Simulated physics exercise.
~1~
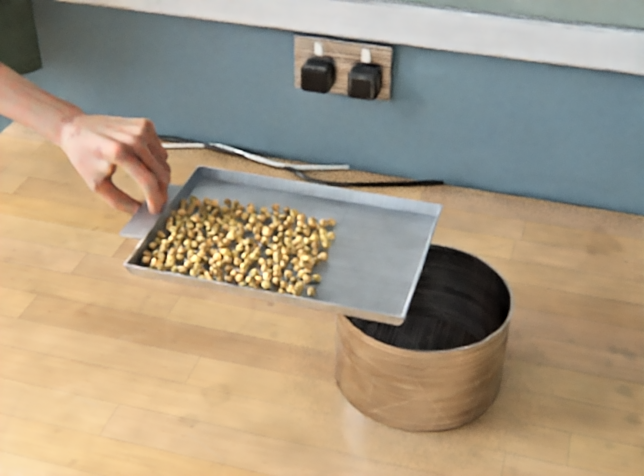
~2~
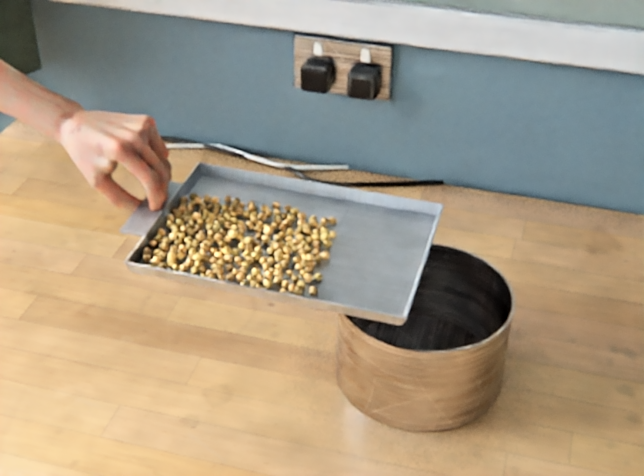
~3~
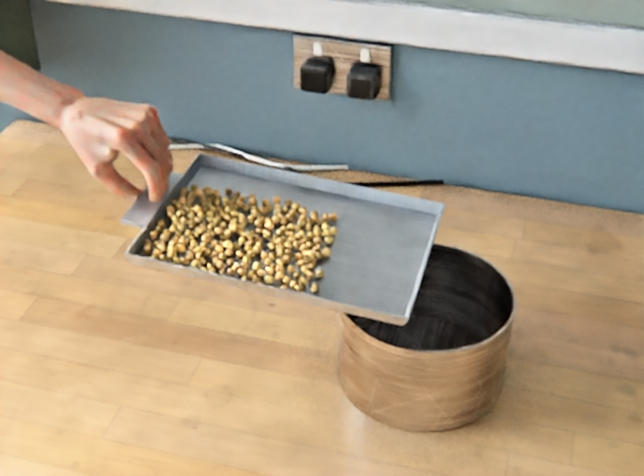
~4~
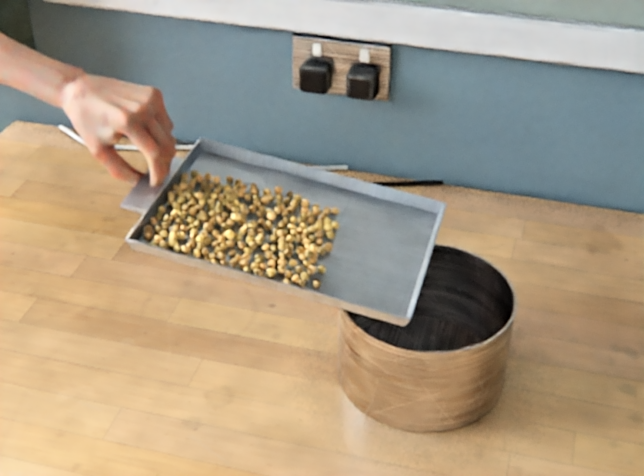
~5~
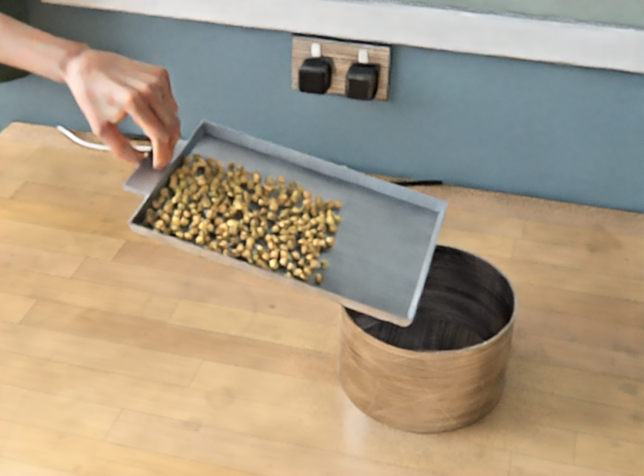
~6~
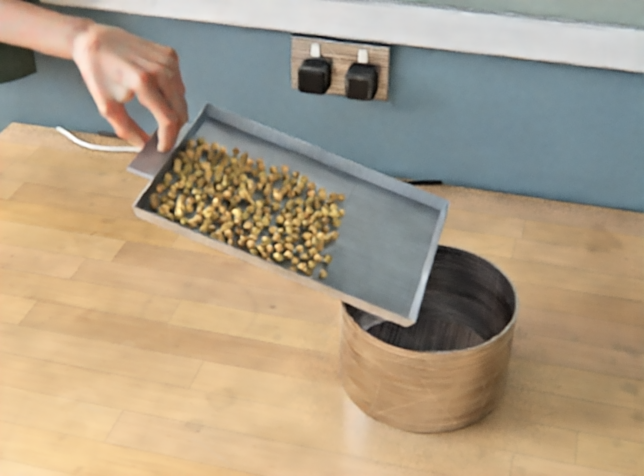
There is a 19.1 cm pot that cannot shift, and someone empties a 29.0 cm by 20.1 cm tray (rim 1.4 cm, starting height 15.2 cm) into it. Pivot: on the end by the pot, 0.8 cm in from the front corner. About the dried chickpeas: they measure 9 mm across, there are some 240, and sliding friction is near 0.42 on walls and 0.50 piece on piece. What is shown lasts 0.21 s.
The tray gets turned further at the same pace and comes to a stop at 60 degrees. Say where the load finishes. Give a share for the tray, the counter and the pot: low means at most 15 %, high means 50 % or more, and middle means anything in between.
Shares: Left on the tray middle, counter middle, pot middle.
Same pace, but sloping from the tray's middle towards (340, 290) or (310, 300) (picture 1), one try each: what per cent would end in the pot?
The share comes to roughly 0 in a hundred, then roughly 0 in a hundred.
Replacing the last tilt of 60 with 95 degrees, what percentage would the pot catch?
That would be around 55 percent.
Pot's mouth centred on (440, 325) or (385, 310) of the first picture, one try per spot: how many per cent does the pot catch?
Estimates: 60 in a hundred and 25 in a hundred.
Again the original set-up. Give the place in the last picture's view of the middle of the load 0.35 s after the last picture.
The middle of the load should be near (378, 221) then.
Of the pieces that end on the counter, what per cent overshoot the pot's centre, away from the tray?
Around 100 per cent, give or take.
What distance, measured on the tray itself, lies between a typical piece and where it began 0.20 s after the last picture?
Displacement on the tray: Roughly 2 cm.
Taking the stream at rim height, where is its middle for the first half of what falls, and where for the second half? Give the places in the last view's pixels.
(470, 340) or so first, later (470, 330).
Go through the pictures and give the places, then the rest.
The first frame shows tray tilt 0 degrees, front corners at (130, 263) and (400, 313); middle of the pieces at (243, 244); pot at (424, 293).
The second frame shows tray tilt 1 degrees, front corners at (131, 260) and (402, 314); middle of the pieces at (244, 242).
The third frame shows tray tilt 3 degrees, front corners at (131, 252) and (405, 314), lowest corner right front; middle of the pieces at (245, 236).
The fourth frame shows tray tilt 7 degrees, front corners at (132, 238) and (407, 315), lowest corner right front; middle of the pieces at (246, 226).
The fifth frame shows tray tilt 12 degrees, front corners at (135, 221) and (409, 316), lowest corner right front; middle of the pieces at (249, 215).
The sixth frame shows tray tilt 17 degrees, front corners at (139, 205) and (411, 316), lowest corner right front; middle of the pieces at (253, 204); pot at (429, 294).
Then, 0.20 s after the last picture, tilt 39 degrees; the tray holds 100 %, the pot 0 %.
Then, 0.35 s after the last picture, tilt 54 degrees; the tray holds 100 %, the pot 0 %.
Then, 0.61 s after the last picture, tilt 60 degrees; the tray holds 35 %, the pot 35 %.
In the end, tray 35 %, counter 30 %, pot 40 %.
